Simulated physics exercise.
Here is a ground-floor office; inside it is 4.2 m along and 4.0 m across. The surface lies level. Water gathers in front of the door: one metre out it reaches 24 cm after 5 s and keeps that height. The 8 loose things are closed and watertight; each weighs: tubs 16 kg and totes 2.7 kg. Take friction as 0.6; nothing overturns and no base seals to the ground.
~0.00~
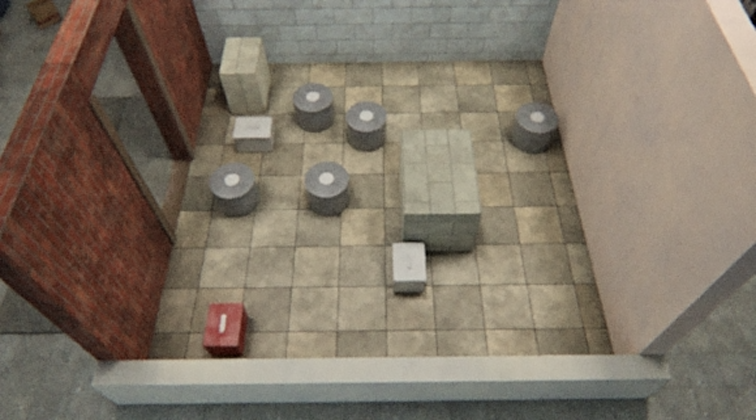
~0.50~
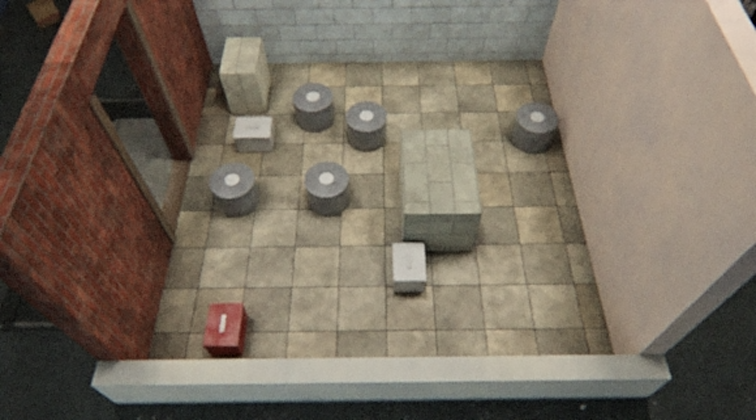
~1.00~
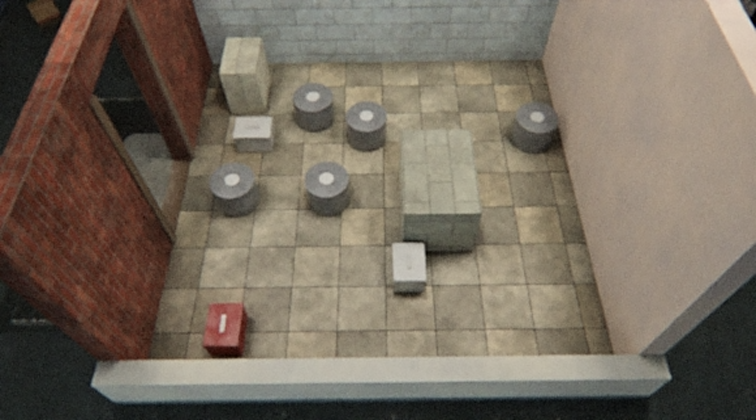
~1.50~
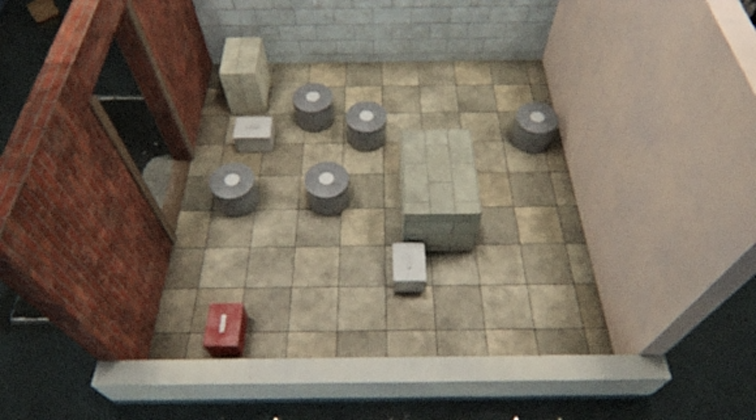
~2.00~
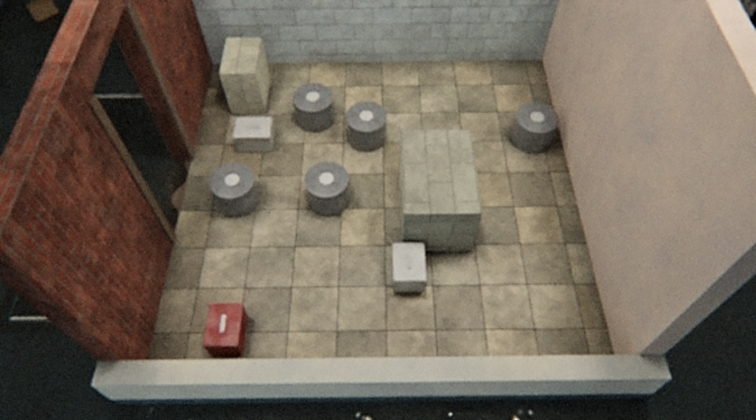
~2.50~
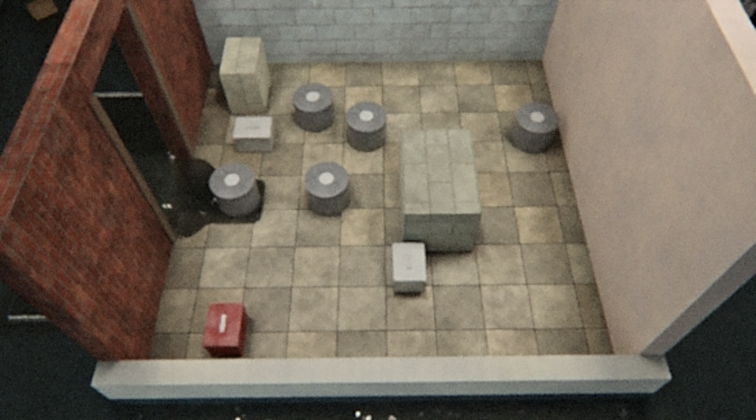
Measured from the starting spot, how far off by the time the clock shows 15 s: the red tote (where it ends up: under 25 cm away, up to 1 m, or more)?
Red tote moves a short way.
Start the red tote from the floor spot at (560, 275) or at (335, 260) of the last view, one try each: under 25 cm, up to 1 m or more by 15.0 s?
In turn: It gets carried off; it gets carried off.
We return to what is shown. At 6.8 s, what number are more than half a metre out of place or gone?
I count 3.
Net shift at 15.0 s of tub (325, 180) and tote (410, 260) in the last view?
In that order: 20 cm, 140 cm.
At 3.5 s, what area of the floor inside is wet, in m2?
Roughly 2.0 m2.
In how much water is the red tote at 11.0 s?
Roughly 4 cm.
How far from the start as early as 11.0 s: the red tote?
About 30 cm.
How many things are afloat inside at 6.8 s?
I count 2.
After 3.5 s the red tote is near (223, 324), 0.0 m from its start, aground; 0 afloat.
After 6.8 s the red tote is near (199, 332), 0.2 m from its start, afloat; 2 afloat.
After 11.0 s the red tote is near (229, 291), 0.3 m from its start, afloat; 3 afloat.
After 15.0 s the red tote is near (219, 274), 0.5 m from its start, afloat; 8 afloat.
